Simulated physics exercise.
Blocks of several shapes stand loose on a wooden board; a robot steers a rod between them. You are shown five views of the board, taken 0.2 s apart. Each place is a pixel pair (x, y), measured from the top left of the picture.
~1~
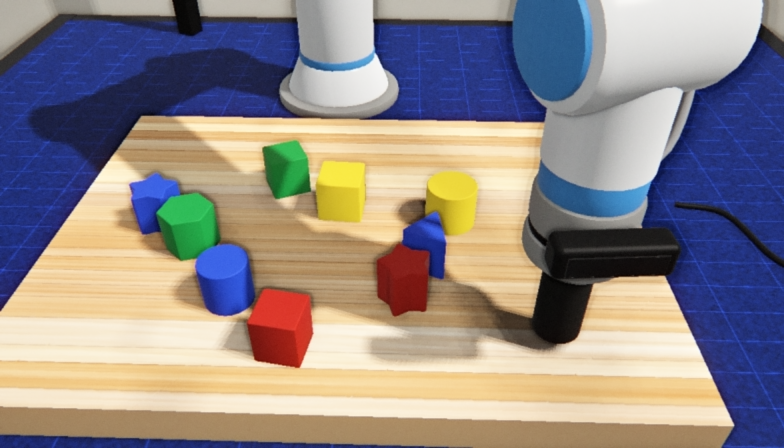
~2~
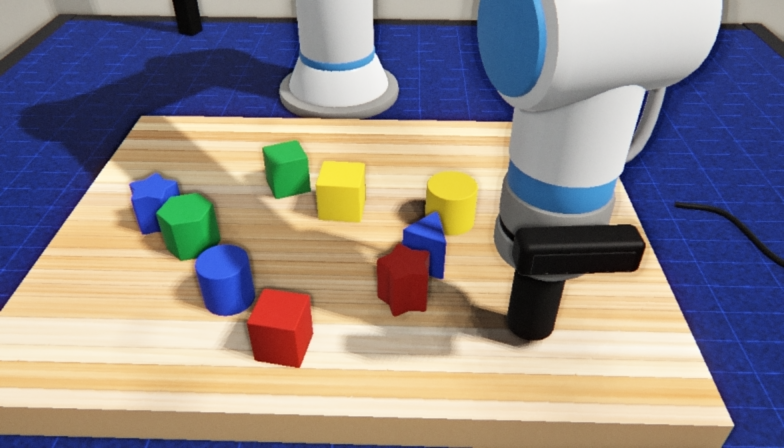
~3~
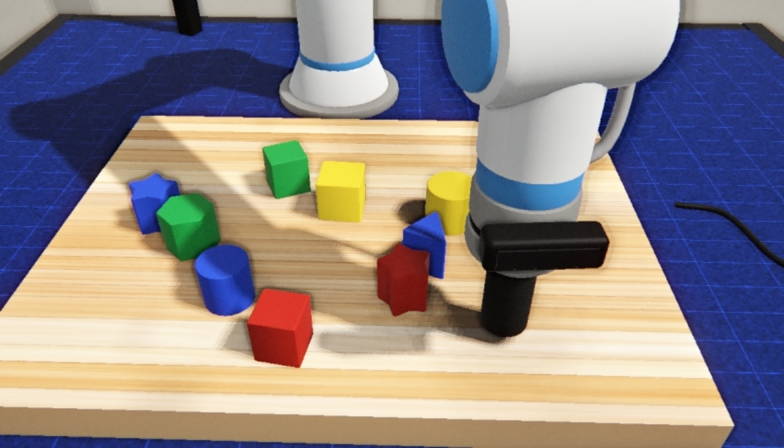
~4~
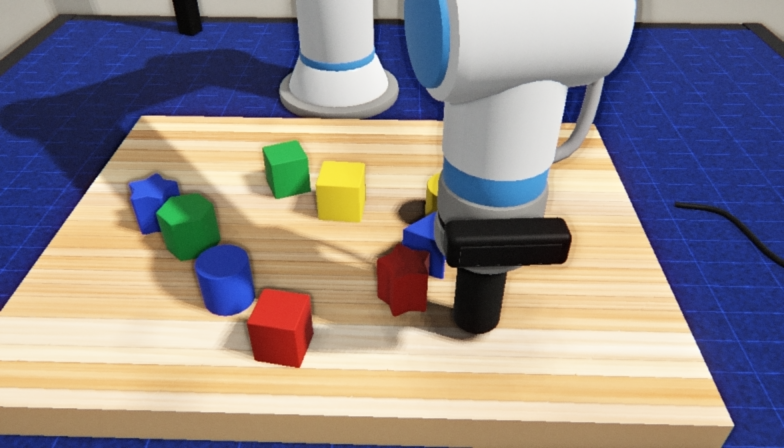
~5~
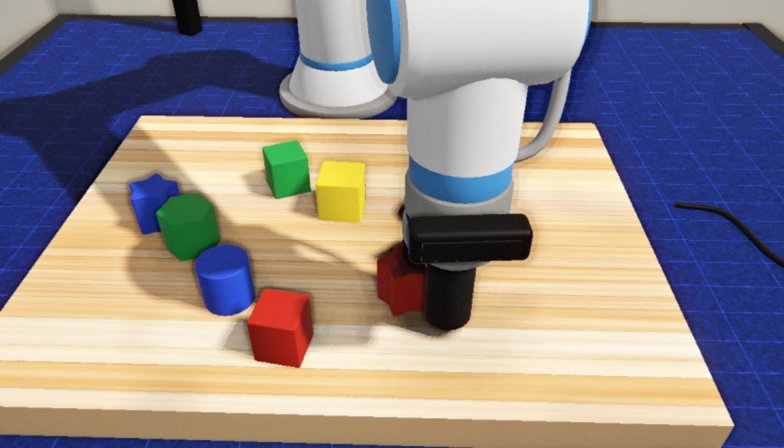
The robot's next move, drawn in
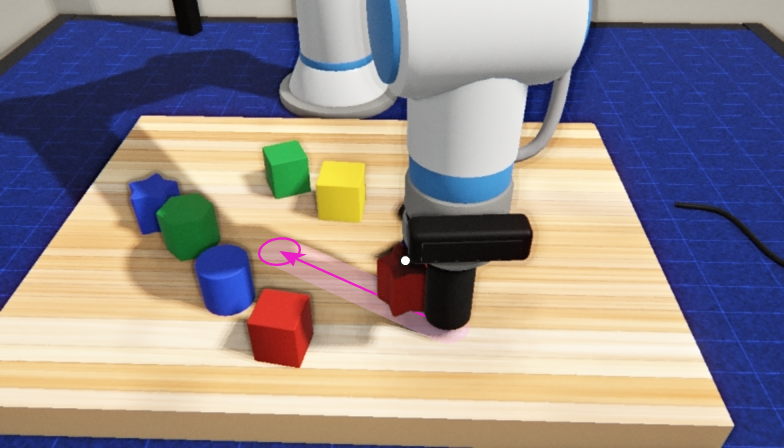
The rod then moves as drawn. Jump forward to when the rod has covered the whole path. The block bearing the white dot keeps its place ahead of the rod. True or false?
The claim does not hold.
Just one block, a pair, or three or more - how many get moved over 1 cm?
That push would leave one block displaced by more than about 1 cm.
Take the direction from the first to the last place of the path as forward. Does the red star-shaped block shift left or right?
That block drifts right.
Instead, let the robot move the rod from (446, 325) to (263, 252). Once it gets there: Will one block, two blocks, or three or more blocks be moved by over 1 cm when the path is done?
Here I'd predict a lone block moving more than 1 cm.
Drawn move, straight from (446, 325) to (280, 251); the dot is on the red star-shaped block.
What follows on the original path. One third of the way, rod at (385, 287); red star-shaped block at (363, 232), turned 35° clockwise.
Two thirds of the way, rod at (329, 262); red star-shaped block at (347, 214), turned 110° clockwise.
At the end, rod at (278, 240); red star-shaped block at (346, 212), turned 125° clockwise; blue three-sided block still.
